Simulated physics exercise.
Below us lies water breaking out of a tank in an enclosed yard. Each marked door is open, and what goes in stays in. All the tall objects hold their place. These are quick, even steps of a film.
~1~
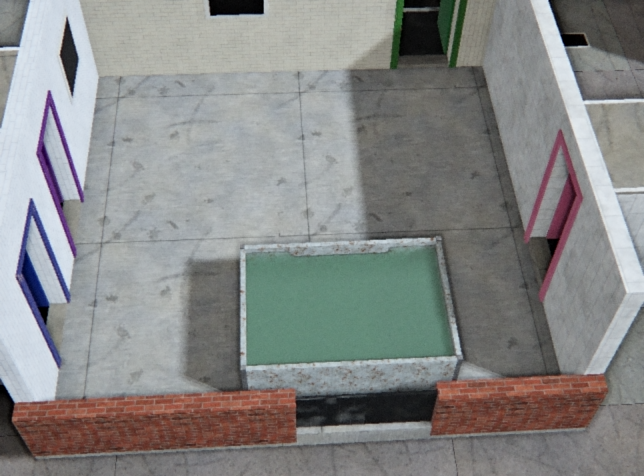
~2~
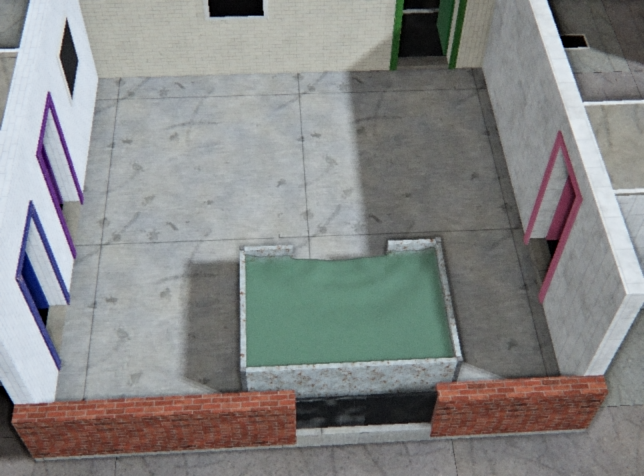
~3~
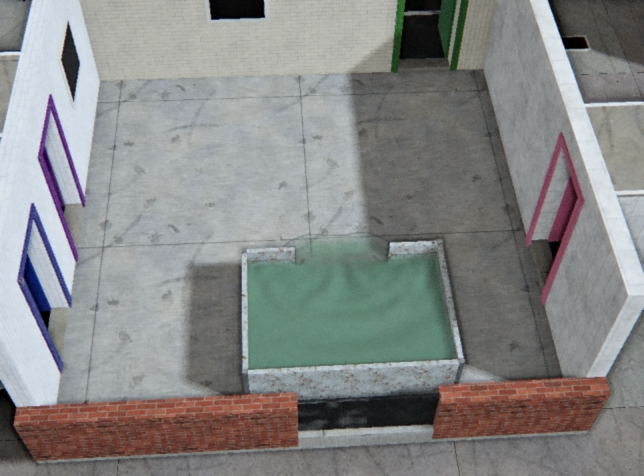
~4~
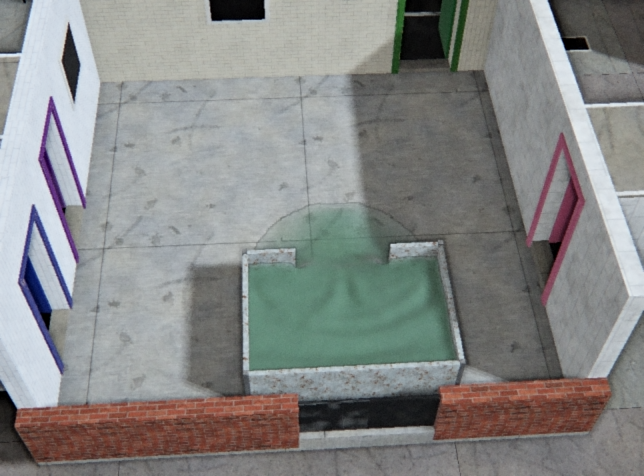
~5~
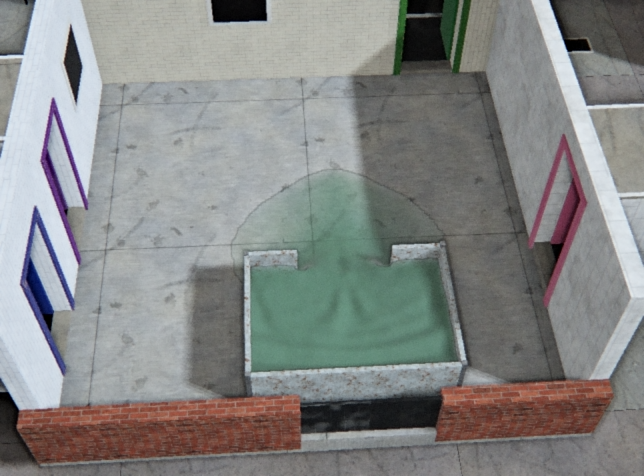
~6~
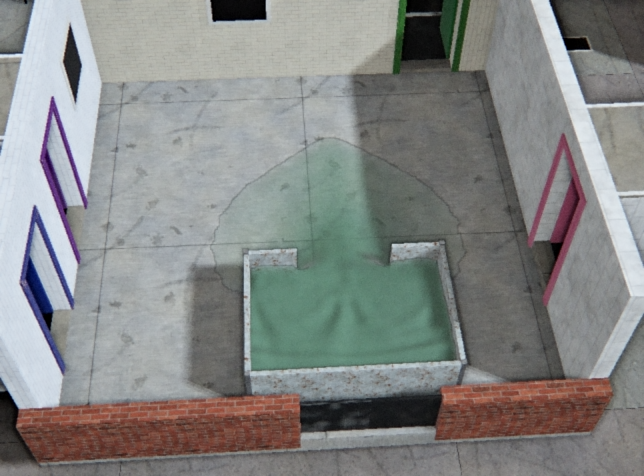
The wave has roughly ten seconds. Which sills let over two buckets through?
One by one: The purple door stays under that; the green door takes more than that; the pink door stays under that; the blue door stays under that.
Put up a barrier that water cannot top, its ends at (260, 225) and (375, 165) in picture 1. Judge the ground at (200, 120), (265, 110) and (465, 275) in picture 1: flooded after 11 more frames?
One after the other: Clear, not flooded, not flooded.
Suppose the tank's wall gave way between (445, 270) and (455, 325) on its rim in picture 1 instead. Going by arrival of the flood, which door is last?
It is the one in purple.
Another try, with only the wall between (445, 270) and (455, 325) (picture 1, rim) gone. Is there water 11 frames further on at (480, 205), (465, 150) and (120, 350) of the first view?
In turn: Flooded, flooded, free of water.
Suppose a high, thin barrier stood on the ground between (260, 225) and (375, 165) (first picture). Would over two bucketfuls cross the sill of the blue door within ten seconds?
Then: Blue is over.
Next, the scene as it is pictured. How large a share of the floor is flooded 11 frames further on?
I make it 60 per cent.
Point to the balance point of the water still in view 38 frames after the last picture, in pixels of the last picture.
At about (311, 198).
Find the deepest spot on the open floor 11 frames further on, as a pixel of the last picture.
Around (483, 73).
A moment on, water covers 45 % of the floor; the purple door not reached, the green door not reached, the pink door not reached, the blue door not reached.
Next, water covers 60 % of the floor; the purple door not reached, the green door over two buckets in, the pink door wet at the sill, nothing in, the blue door not reached.
Then, water covers 60 % of the floor; the purple door wet at the sill, nothing in, the green door far over two buckets in, the pink door wet at the sill, nothing in, the blue door not reached.
Later, water covers 90 % of the floor; the purple door wet at the sill, nothing in, the green door far over two buckets in, the pink door wet at the sill, nothing in, the blue door wet at the sill, nothing in.
In the end, water covers 100 % of the floor; the purple door wet at the sill, nothing in, the green door far over two buckets in, the pink door wet at the sill, nothing in, the blue door under two buckets in.
